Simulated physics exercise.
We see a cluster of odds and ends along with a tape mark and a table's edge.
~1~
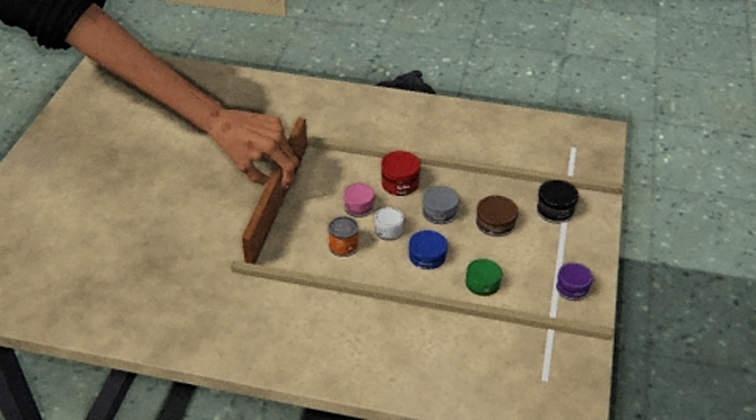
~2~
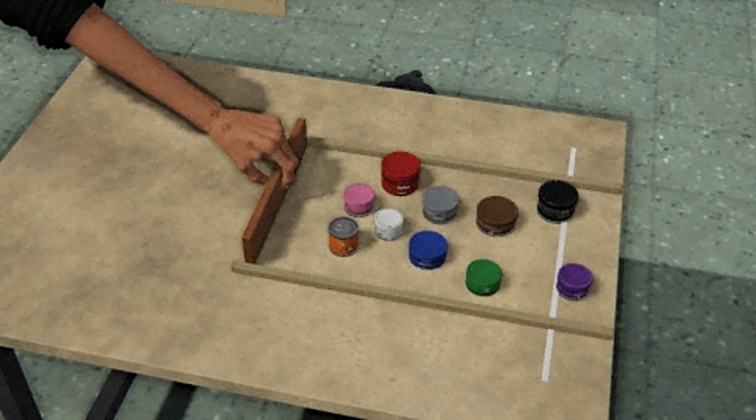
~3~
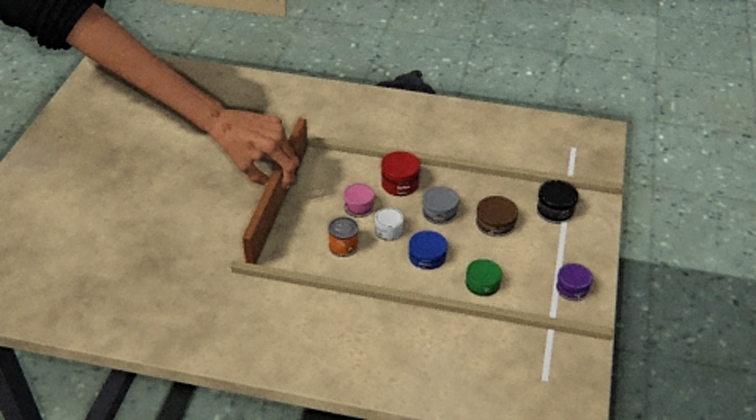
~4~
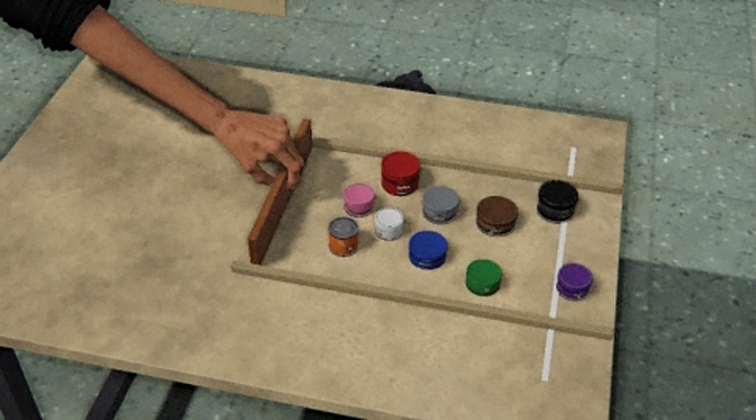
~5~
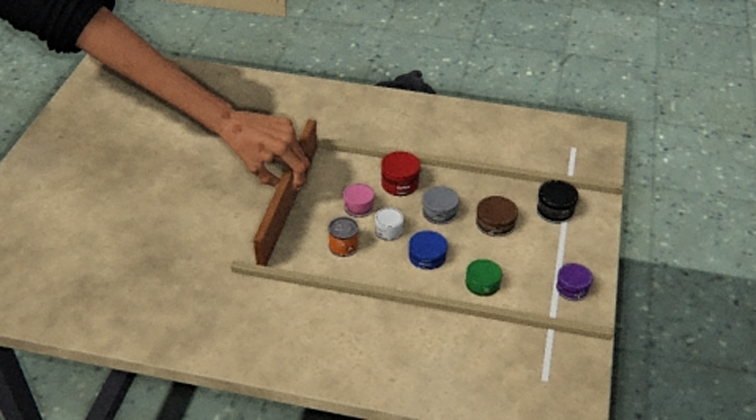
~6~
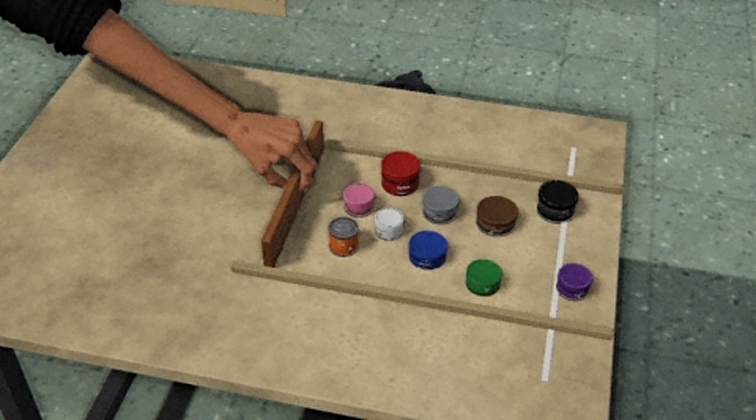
To begin with, a hand holds a brown board upright on a table, left of a cluster of colourful lidded pots between two thin wooden rails. The hand barely moves at first, then slides the board slightly to the right, while the pots and the white tape line stay still.
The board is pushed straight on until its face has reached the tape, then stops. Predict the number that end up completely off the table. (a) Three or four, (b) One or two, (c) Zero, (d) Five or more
Answer: B.
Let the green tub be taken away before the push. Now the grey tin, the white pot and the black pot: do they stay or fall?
Grey tin - safe; white pot - safe; black pot - gone.
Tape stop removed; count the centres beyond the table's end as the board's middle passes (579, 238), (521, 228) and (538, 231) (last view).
First 4, then 0, finally 0.
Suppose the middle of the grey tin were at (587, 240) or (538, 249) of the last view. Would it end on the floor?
Spot by spot, it drops away and then it drops away.
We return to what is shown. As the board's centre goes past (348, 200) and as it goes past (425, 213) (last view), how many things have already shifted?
It comes to 2 for the first spot, 7 for the other.
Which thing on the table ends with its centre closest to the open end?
The answer: The brown pot.
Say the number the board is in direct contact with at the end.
The answer is 5.
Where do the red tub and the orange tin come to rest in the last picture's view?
The red tub comes to rest close to (588, 193), while the orange tin rests close to (573, 279).
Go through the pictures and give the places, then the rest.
The first frame shows purple tin (574, 282); black pot (557, 202); brown pot (497, 216); board (277, 188); tape (561, 250).
The second frame shows black pot (557, 202); orange tin (344, 237).
The third frame shows brown pot (497, 216); red tub (400, 174).
The fourth frame shows purple tin (574, 282); blue tub (428, 250).
The fifth frame shows black pot (557, 202); board (288, 190).
The sixth frame shows purple tin (574, 282); black pot (557, 202); brown pot (497, 216); board (295, 191); tape (561, 250).
A little later, none off yet; purple tin at rest near (574, 282); black pot at rest near (557, 202); brown pot at rest near (497, 216).
When it is over, the number that fall off is one or two; down, black pot.
